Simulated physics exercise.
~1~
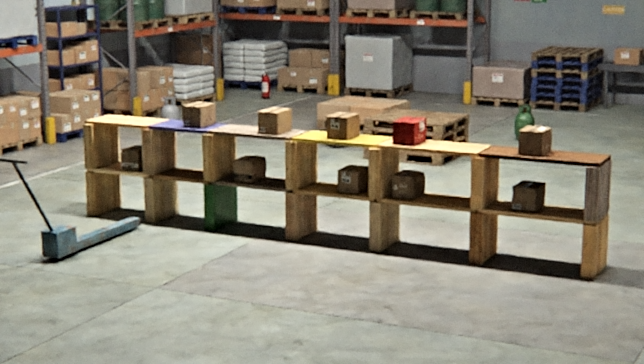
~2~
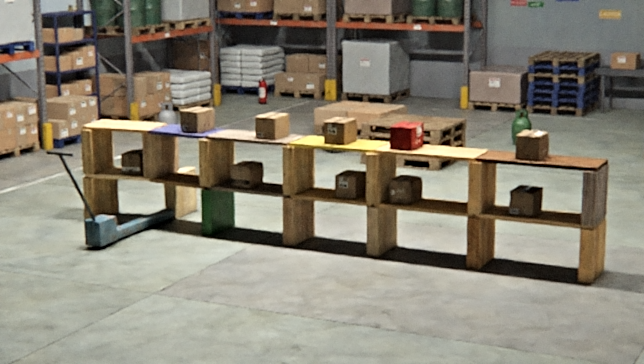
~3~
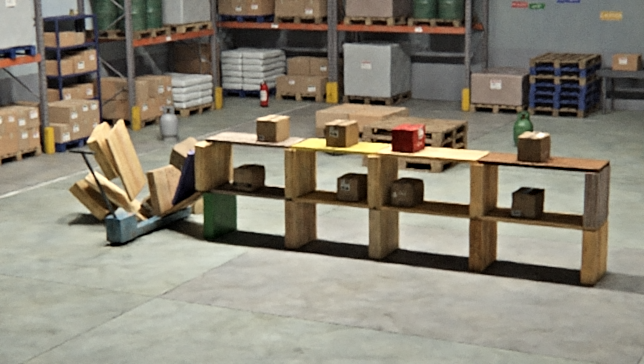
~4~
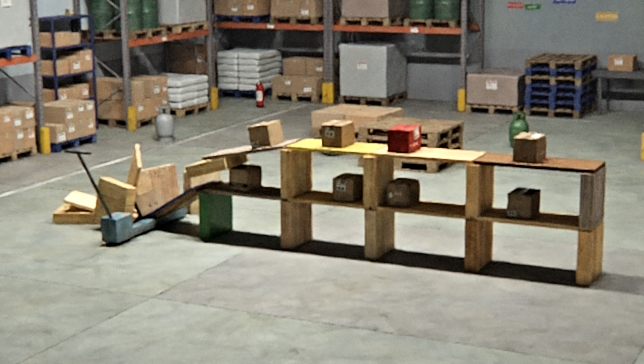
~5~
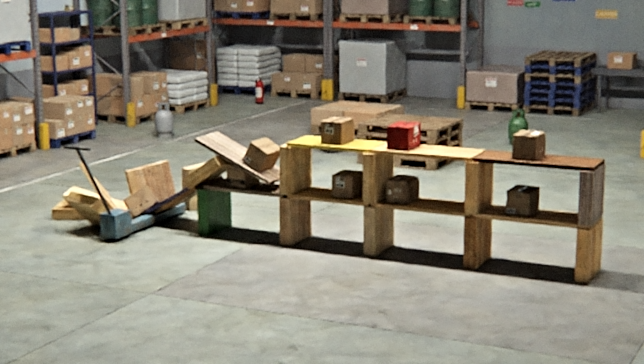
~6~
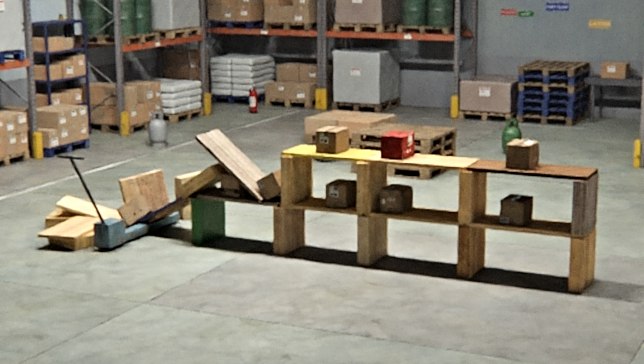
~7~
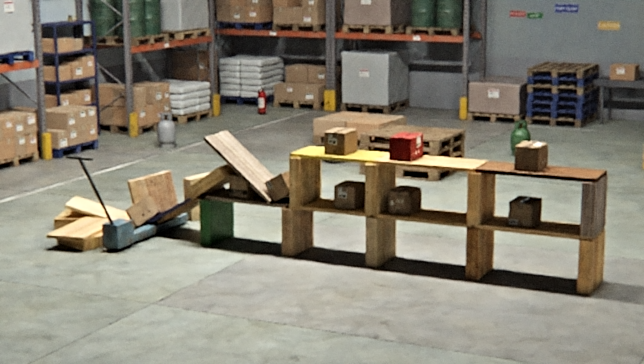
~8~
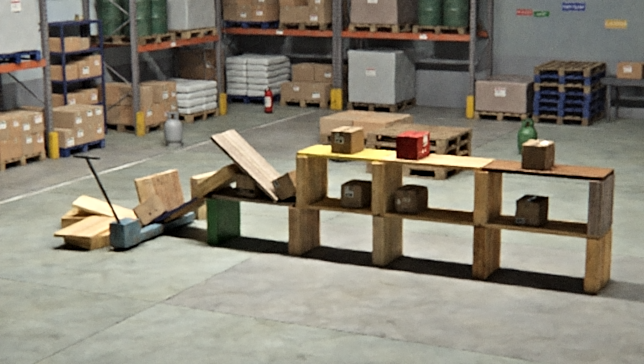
In the video, a blue floor jack moves right into the left end of a two-tier row of timber slabs and boards, toppling that end into a heap and tilting the blue board down, while the yellow board, red carton and green upright stay in place.
